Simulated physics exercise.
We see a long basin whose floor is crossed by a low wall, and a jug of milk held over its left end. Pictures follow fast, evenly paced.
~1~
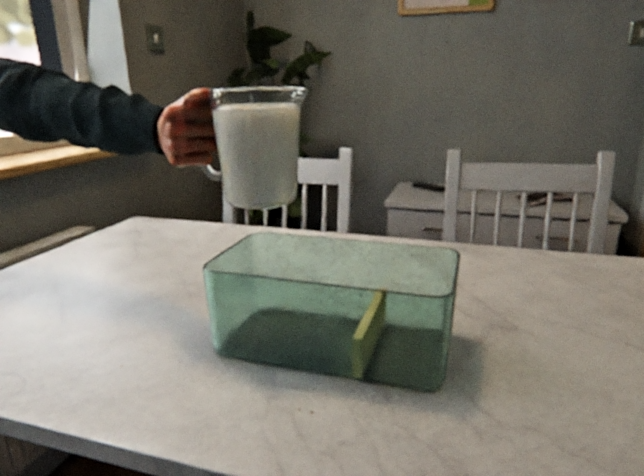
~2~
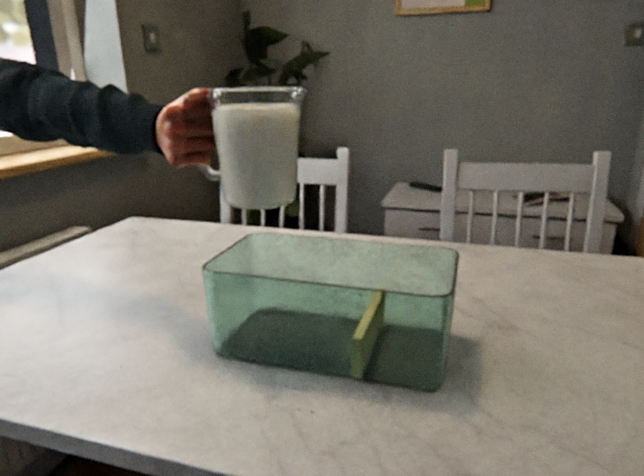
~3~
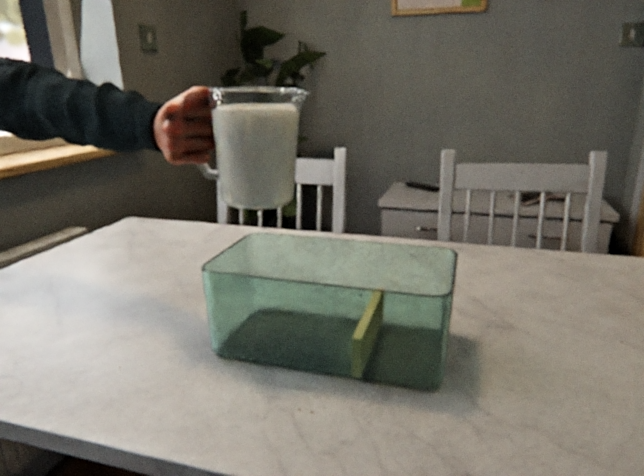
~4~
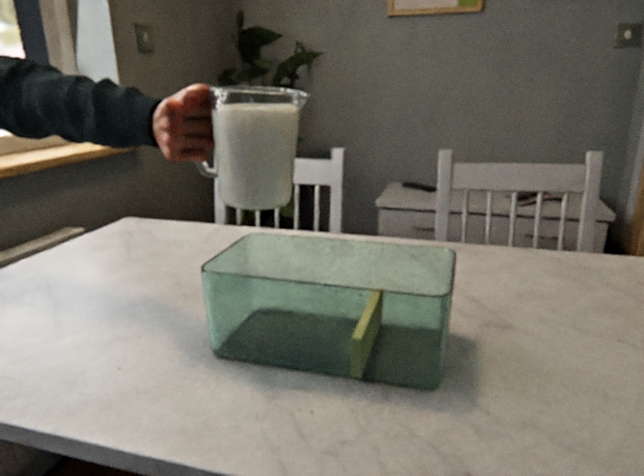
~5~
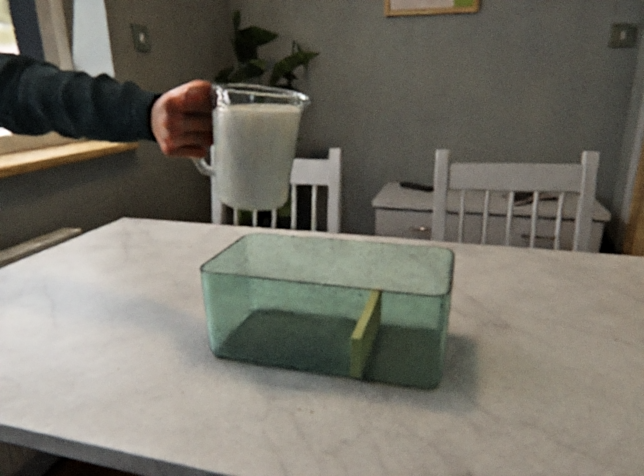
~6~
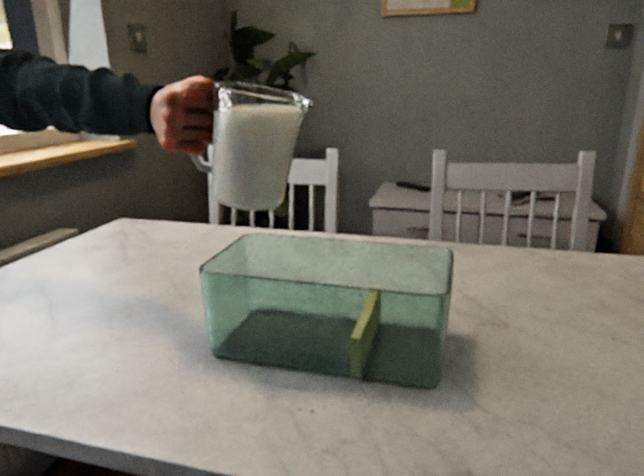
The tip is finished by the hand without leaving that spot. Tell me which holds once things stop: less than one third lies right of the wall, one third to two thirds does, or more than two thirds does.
The right side is left with enough for a third but not past two thirds.
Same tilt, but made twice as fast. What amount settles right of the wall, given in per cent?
Roughly 20 per cent ends up there.
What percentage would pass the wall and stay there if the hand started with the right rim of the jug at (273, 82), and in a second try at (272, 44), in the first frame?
First place gives some 5 %, second place some 10 %.
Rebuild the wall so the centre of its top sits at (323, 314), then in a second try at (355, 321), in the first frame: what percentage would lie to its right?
90 per cent first, then 65 per cent.
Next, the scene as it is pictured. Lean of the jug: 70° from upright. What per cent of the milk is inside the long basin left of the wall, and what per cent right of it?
Left 0, right 5.
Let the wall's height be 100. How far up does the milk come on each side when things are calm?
I get 30 % for the left and 50 % for the right.
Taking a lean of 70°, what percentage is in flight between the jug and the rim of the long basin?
Some 15 per cent, I'd say.
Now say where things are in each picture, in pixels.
In the first frame, it leans 0°; its right rim is at (308, 90); the milk meets the walls at (222, 106) and (298, 106); the long basin's rim runs from (229, 250) to (456, 273); the wall's top is at (371, 312).
In the second frame, it leans 0°; its right rim is at (308, 91); the milk meets the walls at (221, 107) and (297, 107).
In the third frame, it leans 2°; its right rim is at (308, 92); the milk meets the walls at (222, 106) and (298, 108).
In the fourth frame, it leans 4°; its right rim is at (310, 95); the milk meets the walls at (222, 106) and (298, 109).
In the fifth frame, it leans 7°; its right rim is at (311, 99); the milk meets the walls at (222, 107) and (300, 110).
In the sixth frame, it leans 11°; its right rim is at (314, 104); the milk meets the walls at (223, 108) and (304, 111).
A moment on, the jug is tipped part way and 79 per cent is still to pour, 1 is left of the wall and 5 right of it.
Next, the jug is tipped right over and 17 per cent is still to pour, 23 is left of the wall and 43 right of it.
Then the jug is tipped right over and 0 per cent is still to pour, 52 is left of the wall and 47 right of it.
Later the jug is tipped right over and 0 per cent is still to pour, 52 is left of the wall and 47 right of it.
In the end 52 per cent lies left of the wall, 47 right of it and 1 outside.
